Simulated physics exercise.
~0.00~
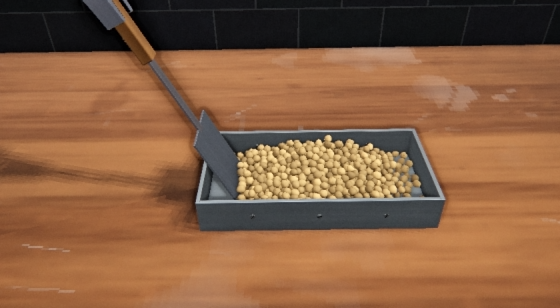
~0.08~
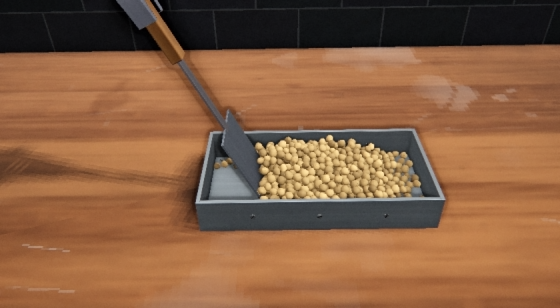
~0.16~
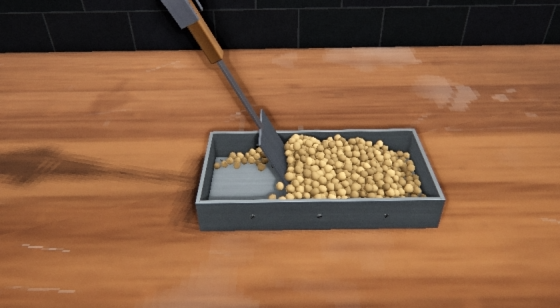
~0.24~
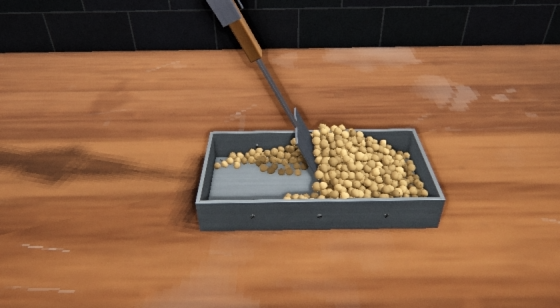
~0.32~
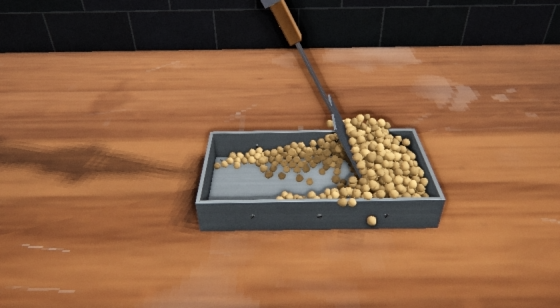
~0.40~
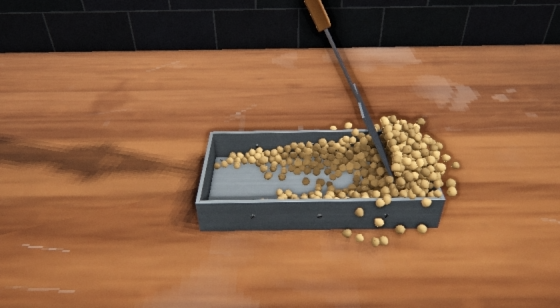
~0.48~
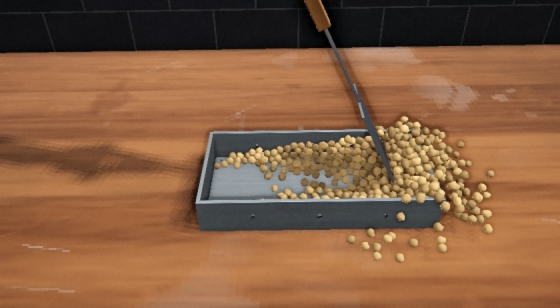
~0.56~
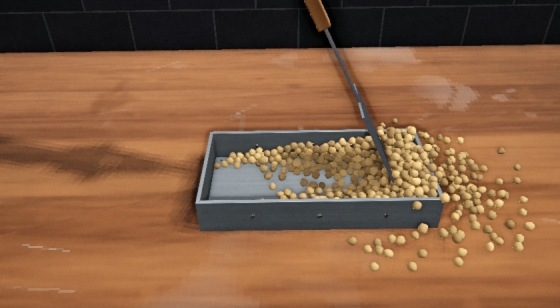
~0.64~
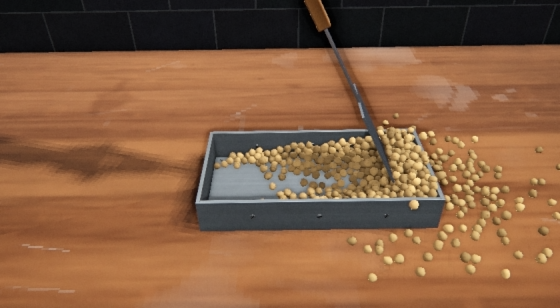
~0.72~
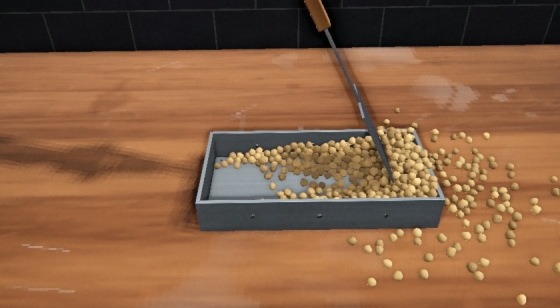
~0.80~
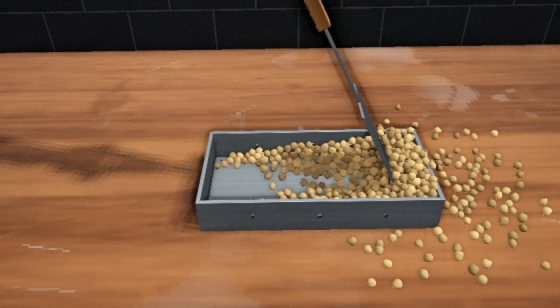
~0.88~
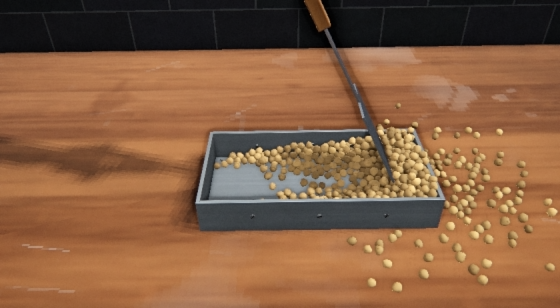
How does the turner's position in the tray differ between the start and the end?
At the start the turner is at the left end of the tray, and by the end it is near the right end, among the heaped chickpeas.
